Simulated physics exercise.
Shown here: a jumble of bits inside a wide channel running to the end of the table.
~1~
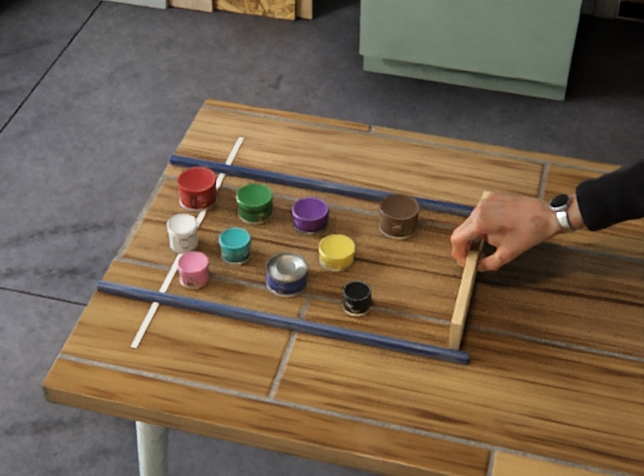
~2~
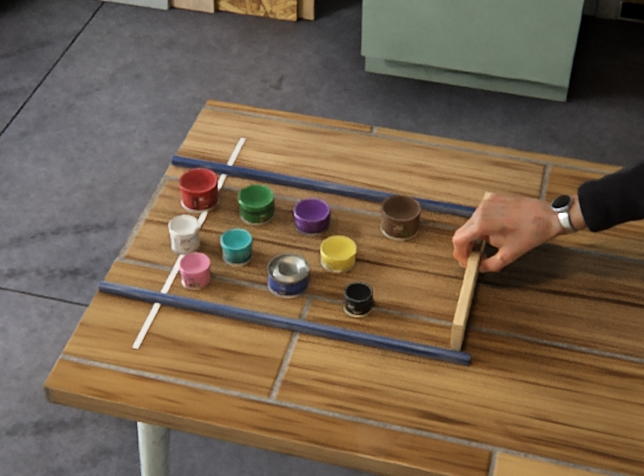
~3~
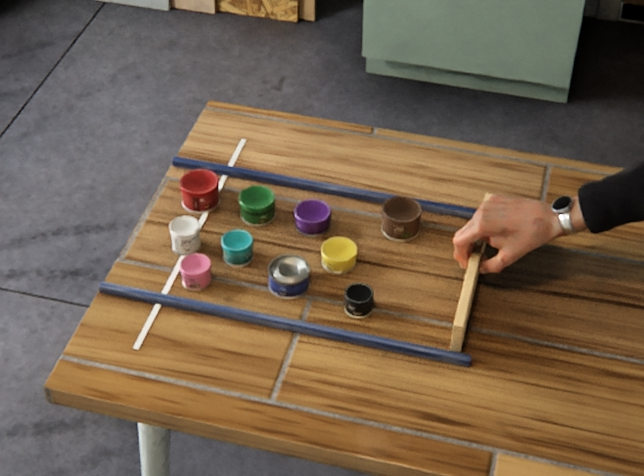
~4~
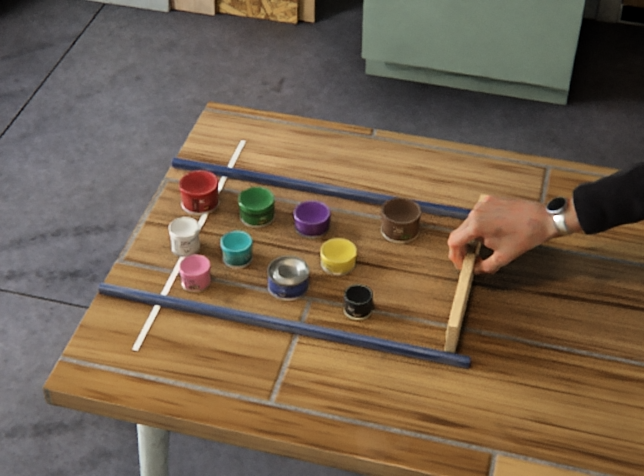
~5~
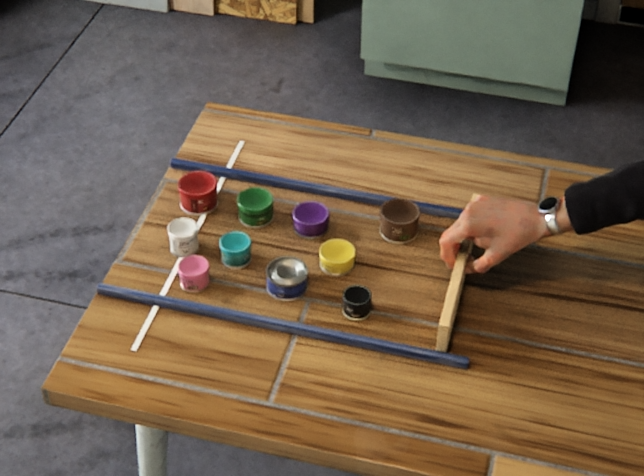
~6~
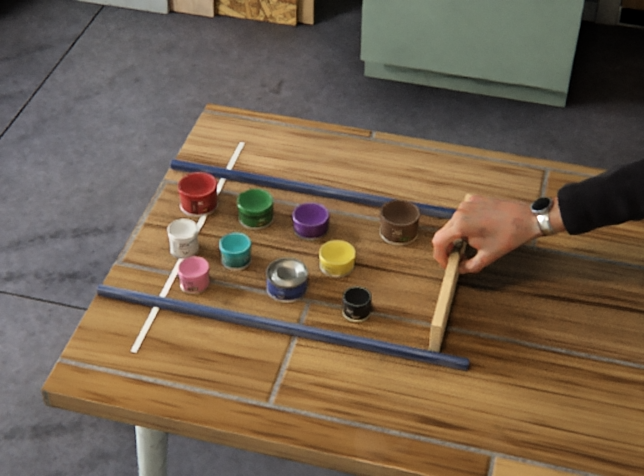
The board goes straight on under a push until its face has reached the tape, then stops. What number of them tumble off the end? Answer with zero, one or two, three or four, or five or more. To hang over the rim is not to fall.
One or two.
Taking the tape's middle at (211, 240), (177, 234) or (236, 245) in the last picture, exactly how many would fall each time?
Result per try: 1; 4; 0.
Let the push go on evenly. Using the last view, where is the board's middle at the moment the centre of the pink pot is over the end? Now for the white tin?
Estimated middle: (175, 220), and (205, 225) for the other.
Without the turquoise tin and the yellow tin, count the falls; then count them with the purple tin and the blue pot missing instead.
The first count is 1 and the second is 0.
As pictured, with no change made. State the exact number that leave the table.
Result - number fallen: 2.
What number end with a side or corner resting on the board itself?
5 in contact.
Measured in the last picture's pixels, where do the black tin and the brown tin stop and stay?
The black tin ends at (152, 281) and the brown tin at (198, 180).
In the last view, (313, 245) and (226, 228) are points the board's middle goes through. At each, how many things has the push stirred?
Up to then 5, and up to the other point 10.
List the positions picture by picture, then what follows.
Red tin (198, 189); white tin (183, 234); pink pot (194, 271); board (471, 268); tape (193, 232), in the first frame.
White tin (185, 235); black tin (358, 300), in the second frame.
Pink pot (196, 272); purple tin (313, 218), in the third frame.
Red tin (200, 193); turquoise tin (237, 250), in the fourth frame.
White tin (184, 238); green tin (256, 208), in the fifth frame.
Red tin (198, 195); white tin (184, 239); pink pot (194, 275); board (453, 271); tape (193, 237), in the sixth frame.
Early on, none off yet; red tin at rest near (198, 195); white tin at rest near (184, 239); pink pot at rest near (194, 275).
Finally, the number that fall off is one or two; lost, white tin and red tin.
